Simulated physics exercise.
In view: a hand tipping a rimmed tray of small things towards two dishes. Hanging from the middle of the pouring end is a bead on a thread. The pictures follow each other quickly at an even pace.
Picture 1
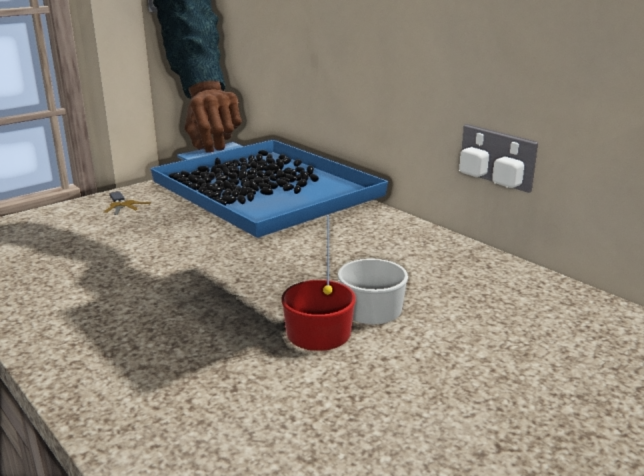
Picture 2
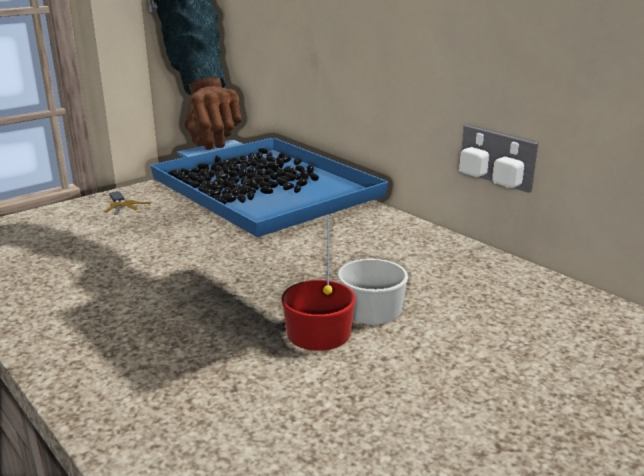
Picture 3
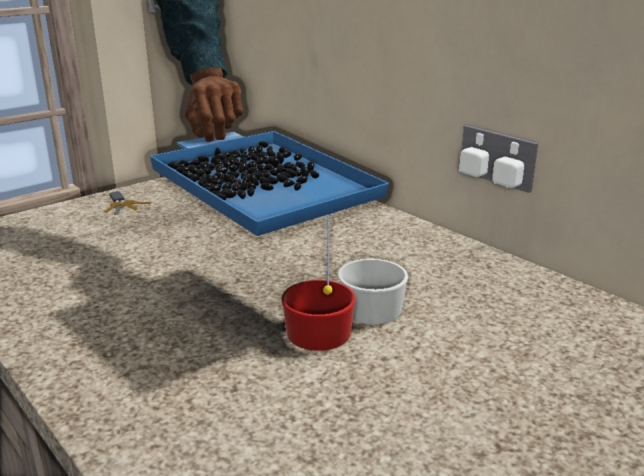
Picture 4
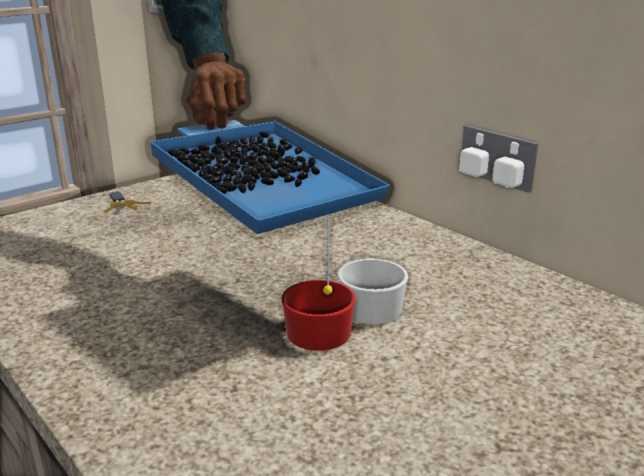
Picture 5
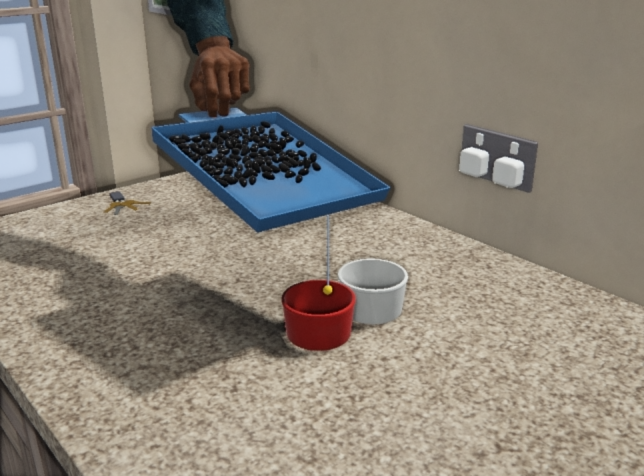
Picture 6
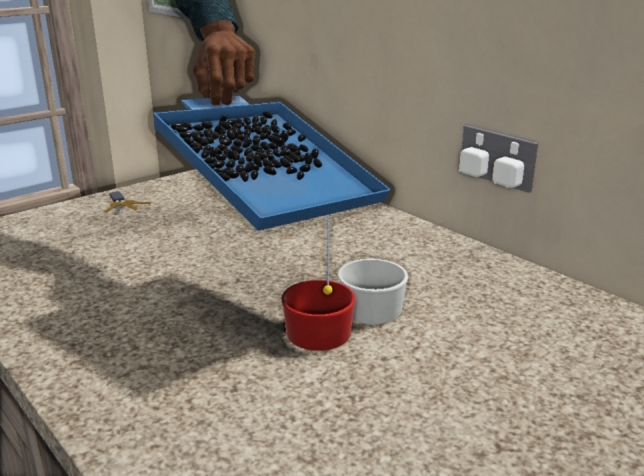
A hand in a dark teal sleeve slowly raises the back of a blue rimmed tray of black beans above a speckled kitchen worktop, seen from slightly above. Below the tray's front edge, a small yellow bead hangs by a red dish, with a white dish behind it to the right. The tray steepens, its right corner dipping slightly, while the camera stays still.
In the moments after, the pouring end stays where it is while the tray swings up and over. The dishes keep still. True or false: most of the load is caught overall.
False - less than half is caught.
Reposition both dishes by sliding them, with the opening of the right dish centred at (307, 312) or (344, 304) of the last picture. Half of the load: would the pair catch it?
Result - try one, below the halfway mark; try two, below the halfway mark.
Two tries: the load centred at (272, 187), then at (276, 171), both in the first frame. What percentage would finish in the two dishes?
Estimate: 10 % first, 20 % second.
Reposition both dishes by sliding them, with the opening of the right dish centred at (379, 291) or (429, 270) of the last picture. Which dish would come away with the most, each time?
First try, the rightmost dish; second try, the leftmost dish.
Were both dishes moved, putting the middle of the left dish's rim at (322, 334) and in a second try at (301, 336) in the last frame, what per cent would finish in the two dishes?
Roughly 60% the first time and 50% the second time.
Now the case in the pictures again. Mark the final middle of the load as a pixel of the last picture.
Roughly at pixel (393, 337).
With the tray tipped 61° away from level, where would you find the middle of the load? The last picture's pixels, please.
Look about (340, 181) in the last picture.
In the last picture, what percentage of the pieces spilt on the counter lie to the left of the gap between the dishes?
Looks to be around 10 per cent of the spill.
Soon after the last picture, tray tipped steeply; nearly all on the tray; a small part in the air.
A little later, tray tipped right over; most on the tray; about a quarter outside both; a stray few in the air.
Later still, tray tipped past a quarter turn; a stray few in the left dish; about a quarter in the right dish; most outside both.
At rest, tray tipped past a quarter turn; a stray few in the left dish; about a quarter in the right dish; most outside both.
